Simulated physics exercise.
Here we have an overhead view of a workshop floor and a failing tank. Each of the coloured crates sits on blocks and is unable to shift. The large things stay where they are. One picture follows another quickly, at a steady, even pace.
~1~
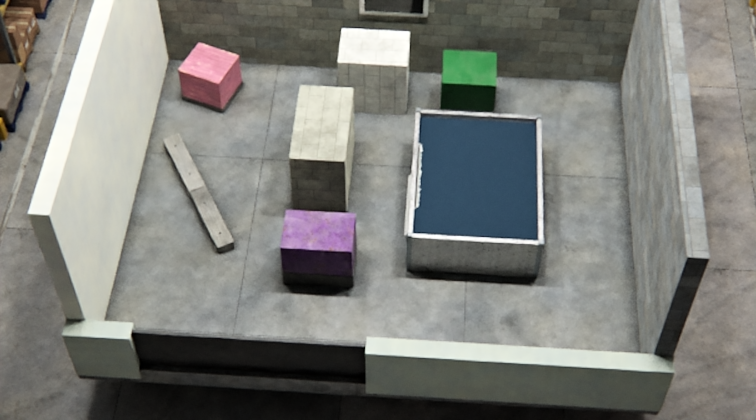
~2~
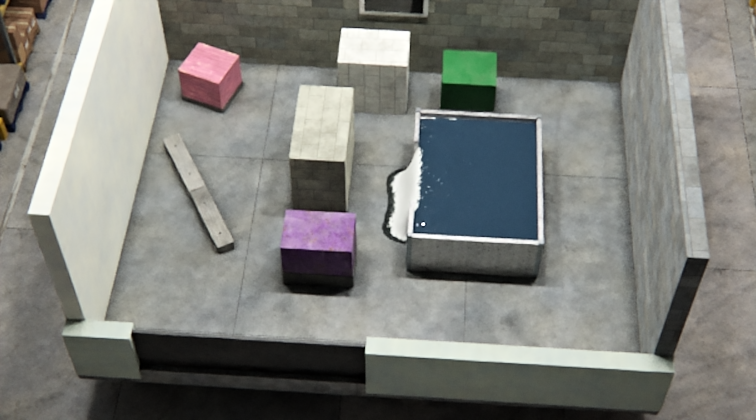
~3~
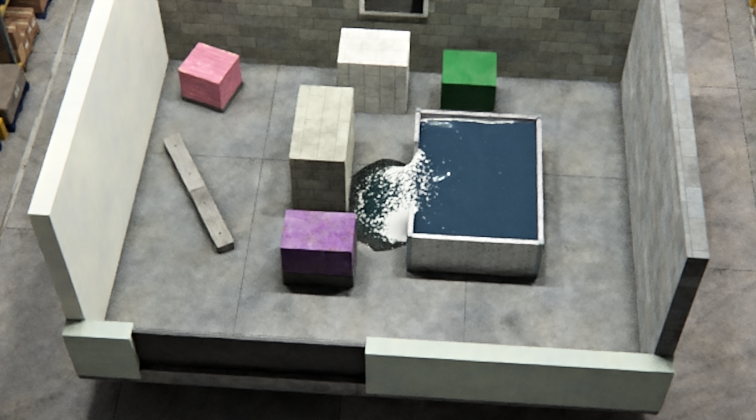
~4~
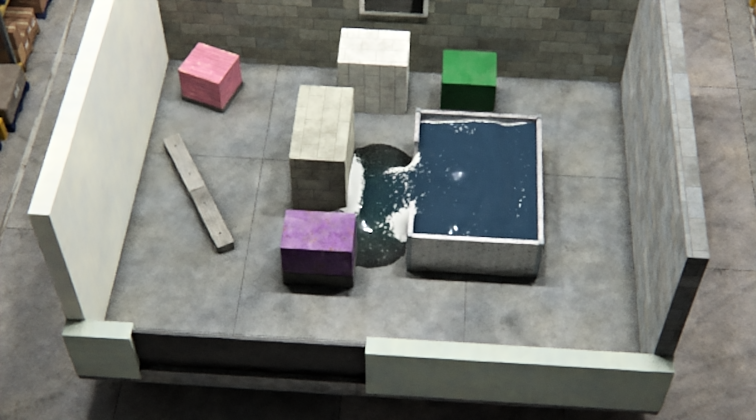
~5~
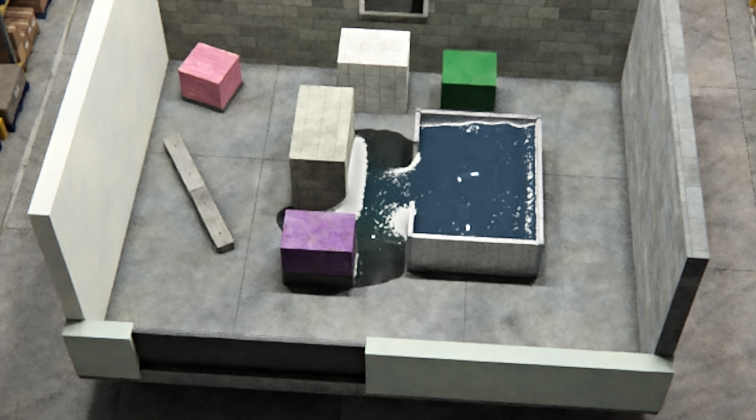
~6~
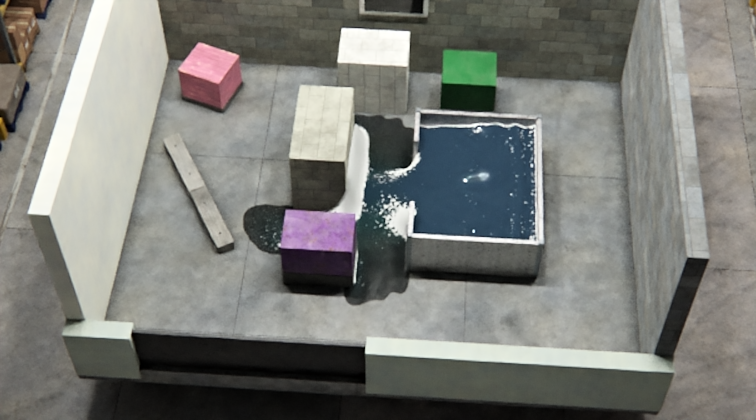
At the start, dark water sits in an open tank on a workshop floor among coloured crates. Water then breaks out through the tank's left side, foaming as it spreads toward a tall pale block and the purple crate. It runs between them and pools to the purple crate's left, while the crates stay still.
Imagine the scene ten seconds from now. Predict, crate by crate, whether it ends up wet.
The pink crate ends up wet; the green crate ends up dry; the purple crate ends up wet.
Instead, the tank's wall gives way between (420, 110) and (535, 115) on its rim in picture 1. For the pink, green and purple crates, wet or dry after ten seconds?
Then the pink crate gets flooded, the green crate gets flooded and the purple crate is untouched.
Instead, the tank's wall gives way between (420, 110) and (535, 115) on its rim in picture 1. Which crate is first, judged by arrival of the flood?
The green one, by my reading.
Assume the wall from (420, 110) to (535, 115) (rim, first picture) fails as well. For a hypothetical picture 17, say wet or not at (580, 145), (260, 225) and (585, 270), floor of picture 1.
Okay, the first is waterlogged, the next is left untouched, and the last is left untouched.
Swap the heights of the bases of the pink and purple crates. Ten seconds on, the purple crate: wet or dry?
Note: Purple crate is flooded.
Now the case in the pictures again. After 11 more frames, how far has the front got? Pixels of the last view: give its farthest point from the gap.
Estimated pixel: (98, 350).
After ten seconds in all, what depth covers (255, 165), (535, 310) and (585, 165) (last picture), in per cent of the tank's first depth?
Taking the places in turn, I get roughly 10, 6 and 10 percent.
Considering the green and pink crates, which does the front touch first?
I reckon it's the one in green.
A moment on, water covers 20 % of the floor; the pink crate not reached, the green crate water round its plinth, the purple crate water round its plinth.
Next, water covers 50 % of the floor; the pink crate water round its plinth, the green crate water round its plinth, the purple crate water round its plinth.
Then, water covers 70 % of the floor; the pink crate water round its plinth, the green crate water round its plinth, the purple crate water round its plinth.
Later, water covers 95 % of the floor; the pink crate water round its plinth, the green crate water round its plinth, the purple crate water round its plinth.
In the end, water covers 100 % of the floor; the pink crate was topped, the green crate stayed above the water, the purple crate was topped.
